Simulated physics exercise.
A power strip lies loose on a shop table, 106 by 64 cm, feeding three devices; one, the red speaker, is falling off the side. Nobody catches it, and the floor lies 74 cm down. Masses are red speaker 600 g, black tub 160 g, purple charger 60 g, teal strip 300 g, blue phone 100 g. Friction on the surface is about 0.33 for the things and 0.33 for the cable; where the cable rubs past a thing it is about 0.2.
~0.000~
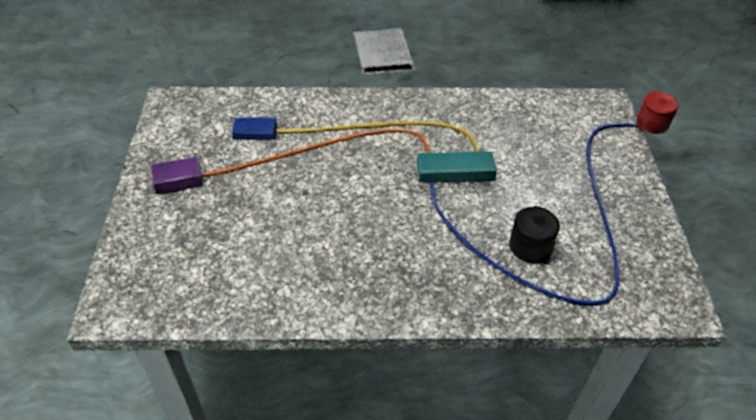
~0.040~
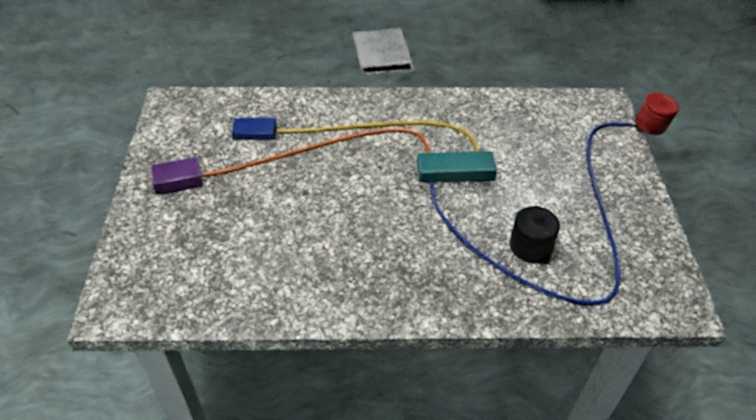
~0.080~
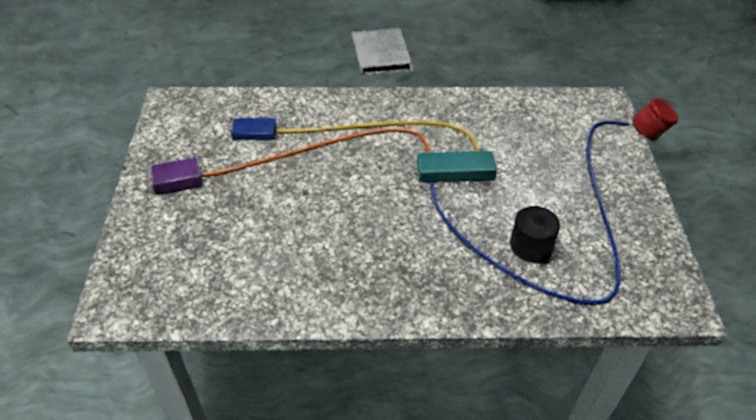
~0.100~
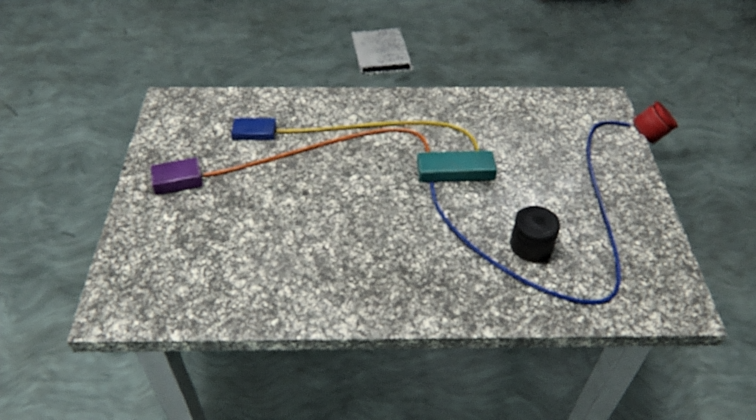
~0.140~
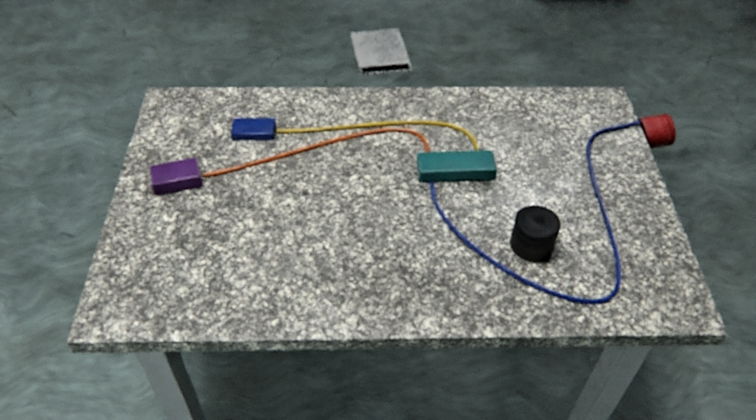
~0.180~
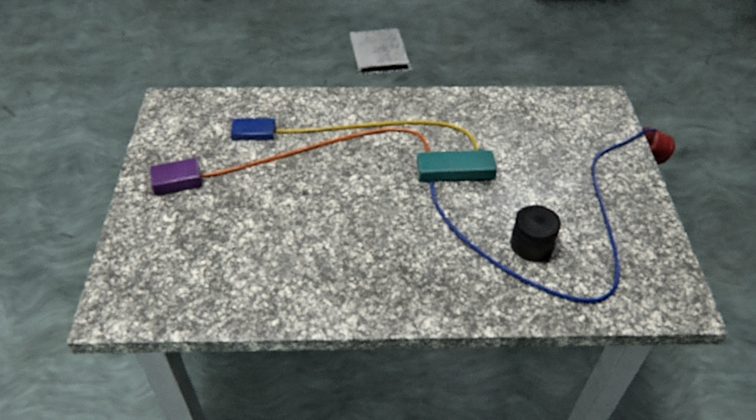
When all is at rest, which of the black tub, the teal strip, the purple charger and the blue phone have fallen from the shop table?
The black tub falls off, the teal strip remains up there, the purple charger keeps to the top, the blue phone remains up there.
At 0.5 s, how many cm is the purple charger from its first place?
About 1 cm.
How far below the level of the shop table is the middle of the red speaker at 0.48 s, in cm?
About 70 cm.
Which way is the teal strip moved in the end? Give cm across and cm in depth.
Some 12 cm right, 5 cm nearer.
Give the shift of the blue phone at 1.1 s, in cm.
About 0 cm.
By 0.5 s, the strip's end of the blue cable at (519, 200); black tub 22 cm off its start, teal strip 8 cm off its start, purple charger 1 cm off its start.
By 0.8 s, the strip's end of the blue cable at (550, 193); black tub over the edge, purple charger 58 cm off its start, teal strip 13 cm off its start.
By 1.1 s, the strip's end of the blue cable at (550, 192); black tub over the edge, purple charger 70 cm off its start at (548, 225), teal strip 13 cm off its start at (521, 177).
By 1.4 s, the strip's end of the blue cable at (550, 192); black tub over the edge, purple charger 70 cm off its start, teal strip 13 cm off its start.
By 2.6 s, the strip's end of the blue cable at (550, 192); black tub over the edge, purple charger 70 cm off its start at (548, 225), teal strip 13 cm off its start at (521, 177), blue phone 0 cm off its start at (253, 126).
